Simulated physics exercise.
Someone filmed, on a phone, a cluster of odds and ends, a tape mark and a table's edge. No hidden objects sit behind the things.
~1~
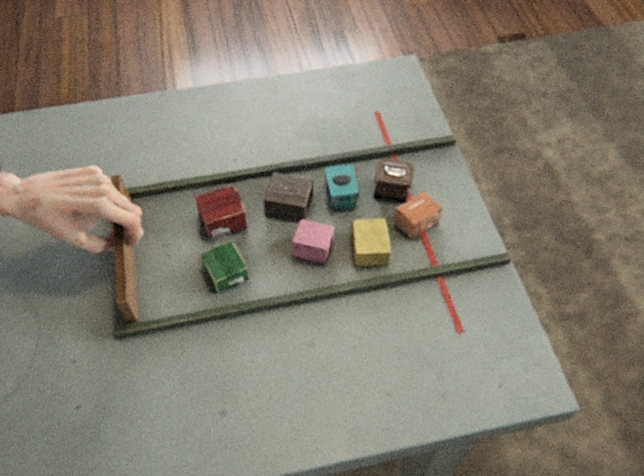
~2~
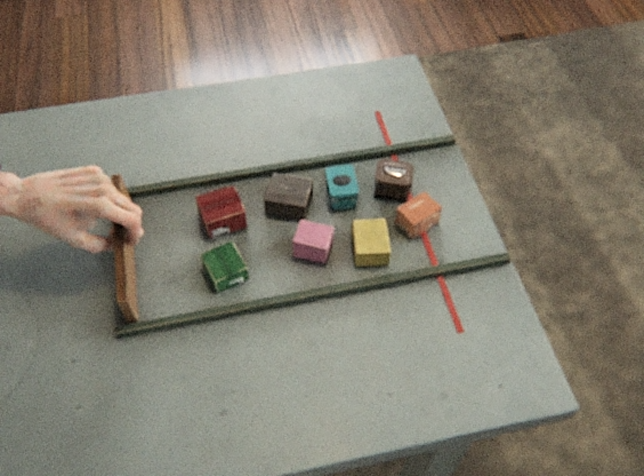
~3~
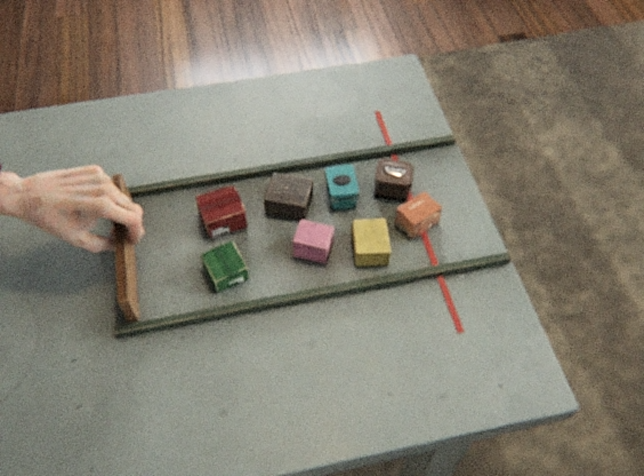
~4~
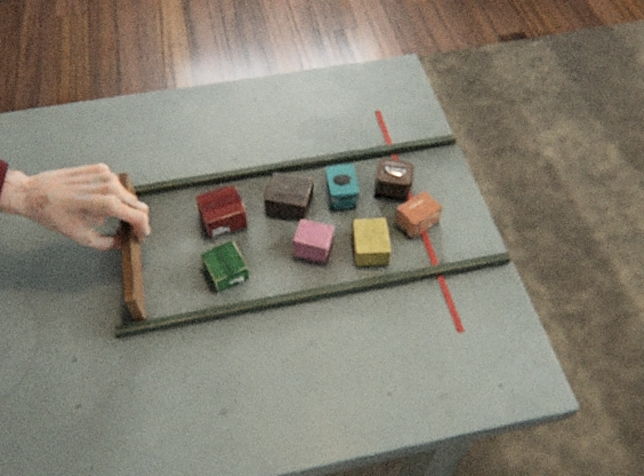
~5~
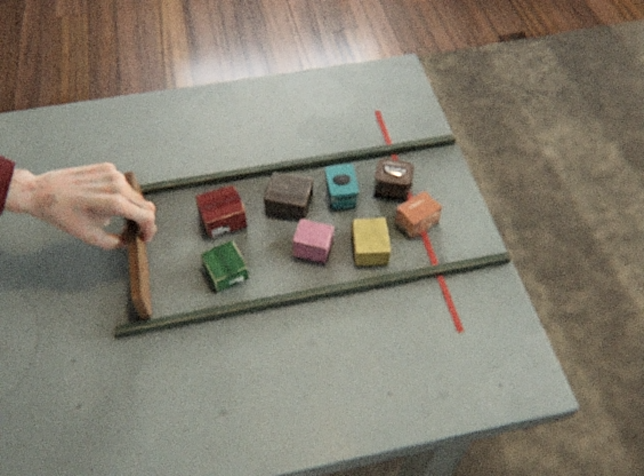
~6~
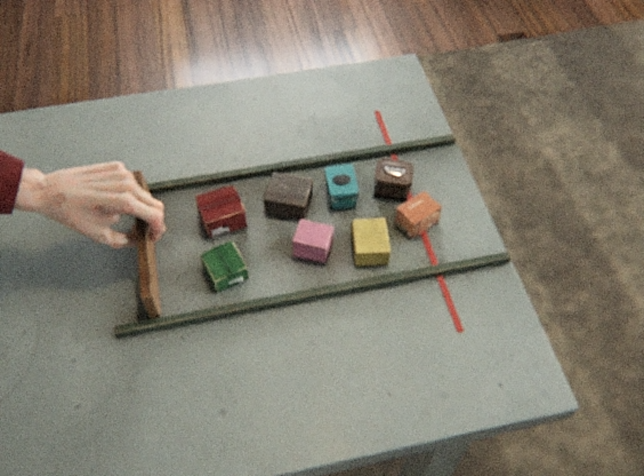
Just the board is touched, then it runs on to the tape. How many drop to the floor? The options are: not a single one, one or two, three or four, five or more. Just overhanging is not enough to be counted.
Answer: Three or four.
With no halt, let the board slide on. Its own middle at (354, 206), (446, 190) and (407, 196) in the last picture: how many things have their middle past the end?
0, 6 and 3.
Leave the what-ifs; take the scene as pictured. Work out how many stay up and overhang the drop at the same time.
The count is 2.
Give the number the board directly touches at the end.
Tally at the end: 2.
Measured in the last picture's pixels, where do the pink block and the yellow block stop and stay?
The pink block stops around (466, 204); the yellow block around (489, 232).
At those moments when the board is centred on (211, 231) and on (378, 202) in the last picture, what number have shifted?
2 by the first point, 8 by the second.
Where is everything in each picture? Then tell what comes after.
Orange box (418, 216); brown case (394, 180); yellow block (371, 243); board (124, 247); tape (414, 209), in the first frame.
Brown case (394, 180); board (124, 246), in the second frame.
Yellow block (371, 243); red box (222, 212), in the third frame.
Orange box (419, 215); turquoise case (342, 187), in the fourth frame.
Brown case (394, 179); black block (289, 196), in the fifth frame.
Orange box (418, 215); brown case (393, 180); yellow block (370, 242); board (146, 242); tape (414, 208), in the sixth frame.
Early on, none off yet; orange box at rest near (418, 215); brown case at rest near (393, 180); yellow block at rest near (370, 242).
A while later, none off yet; orange box travelled a little near (431, 211); brown case travelled about its own width near (424, 169); yellow block travelled about its own width near (401, 235).
Further along, none off yet; orange box travelled about its own width near (468, 197); brown case leaning well over near (489, 164); yellow block travelled well along near (467, 229).
Finally, the number that fall off is three or four; lost, turquoise case, brown case and orange box.
